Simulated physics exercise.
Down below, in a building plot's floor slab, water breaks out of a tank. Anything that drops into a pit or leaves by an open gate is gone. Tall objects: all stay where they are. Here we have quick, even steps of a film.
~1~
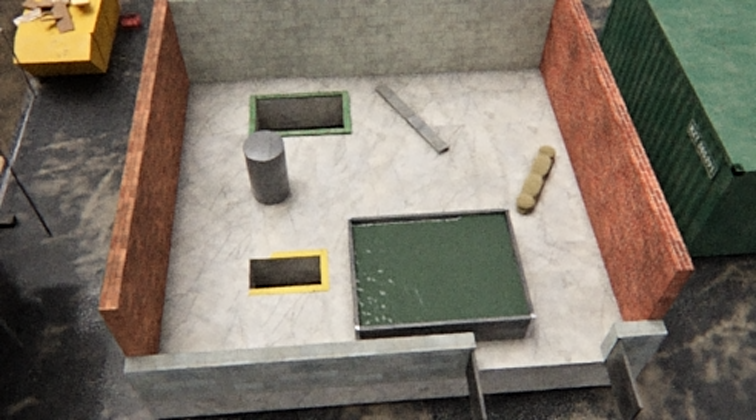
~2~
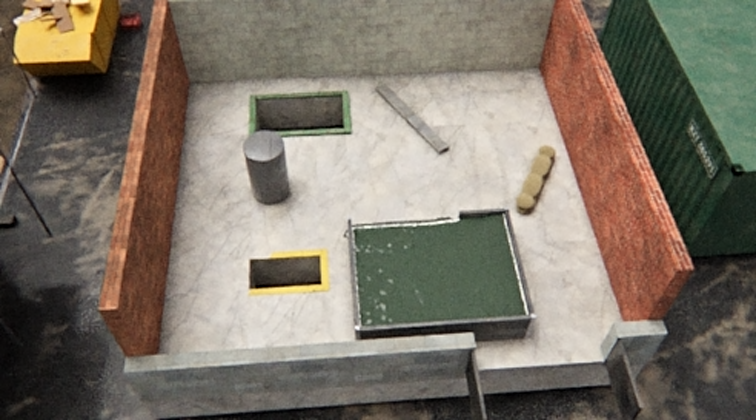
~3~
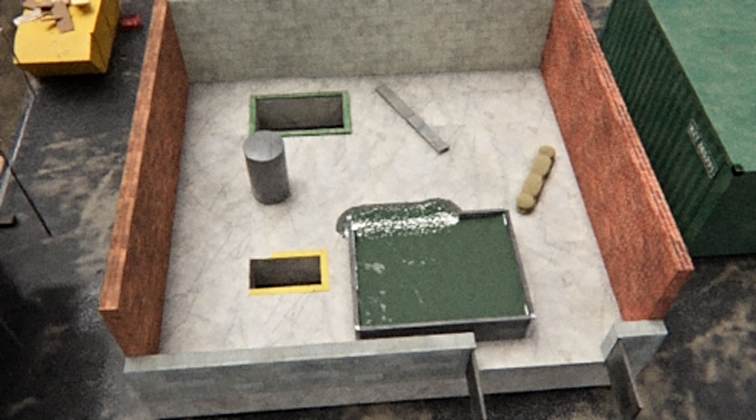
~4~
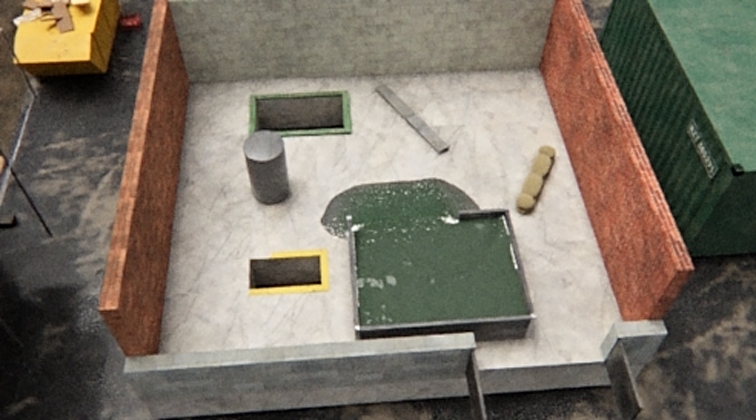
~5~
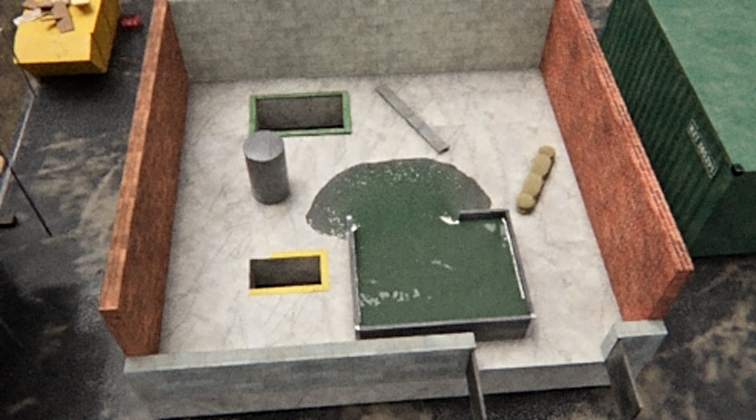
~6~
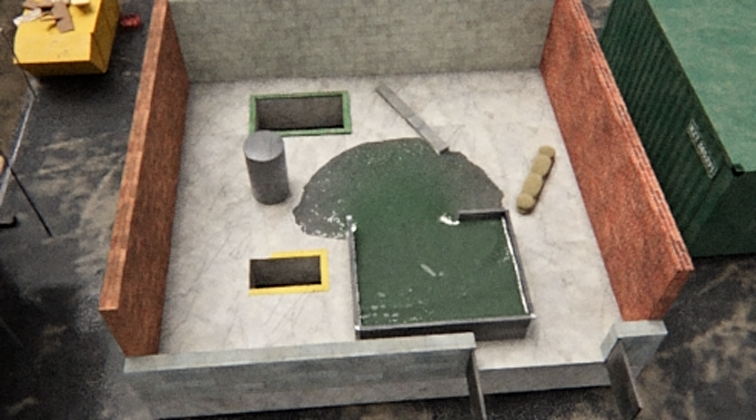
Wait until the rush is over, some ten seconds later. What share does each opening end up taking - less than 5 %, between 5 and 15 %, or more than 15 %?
In the end, the gate takes less than 5 %, the green pit takes more than 15 %, the yellow pit takes less than 5 %.
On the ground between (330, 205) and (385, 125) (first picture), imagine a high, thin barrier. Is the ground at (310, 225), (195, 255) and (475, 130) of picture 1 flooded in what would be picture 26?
In the order you listed them: Soaked, soaked, soaked.
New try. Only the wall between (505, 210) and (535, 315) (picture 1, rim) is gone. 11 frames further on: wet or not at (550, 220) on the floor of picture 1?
It would be soaked by then.
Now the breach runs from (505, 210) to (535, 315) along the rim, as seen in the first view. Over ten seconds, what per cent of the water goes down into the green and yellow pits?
The green pit gets 0 per cent and the yellow pit 0 per cent.
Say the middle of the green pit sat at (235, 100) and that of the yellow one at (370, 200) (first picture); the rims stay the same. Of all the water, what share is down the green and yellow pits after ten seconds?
Green 2 %; yellow 55 %.
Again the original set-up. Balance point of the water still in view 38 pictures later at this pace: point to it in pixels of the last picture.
The water's centre sits above (402, 172).
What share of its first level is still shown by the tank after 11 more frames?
Estimate: Close to 50 %.
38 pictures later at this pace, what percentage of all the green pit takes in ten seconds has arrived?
Around 90 in a hundred.
A moment on, water covers 30 % of the floor; the gate 0 %, the green pit 0 %, the yellow pit 0 %.
Next, water covers 45 % of the floor; the gate 0 %, the green pit 4 %, the yellow pit 0 %.
Then, water covers 55 % of the floor; the gate 0 %, the green pit 12 %, the yellow pit 0 %.
Later, water covers 65 % of the floor; the gate 0 %, the green pit 19 %, the yellow pit 0 %.
In the end, water covers 90 % of the floor; the gate 2 %, the green pit 21 %, the yellow pit 3 %.
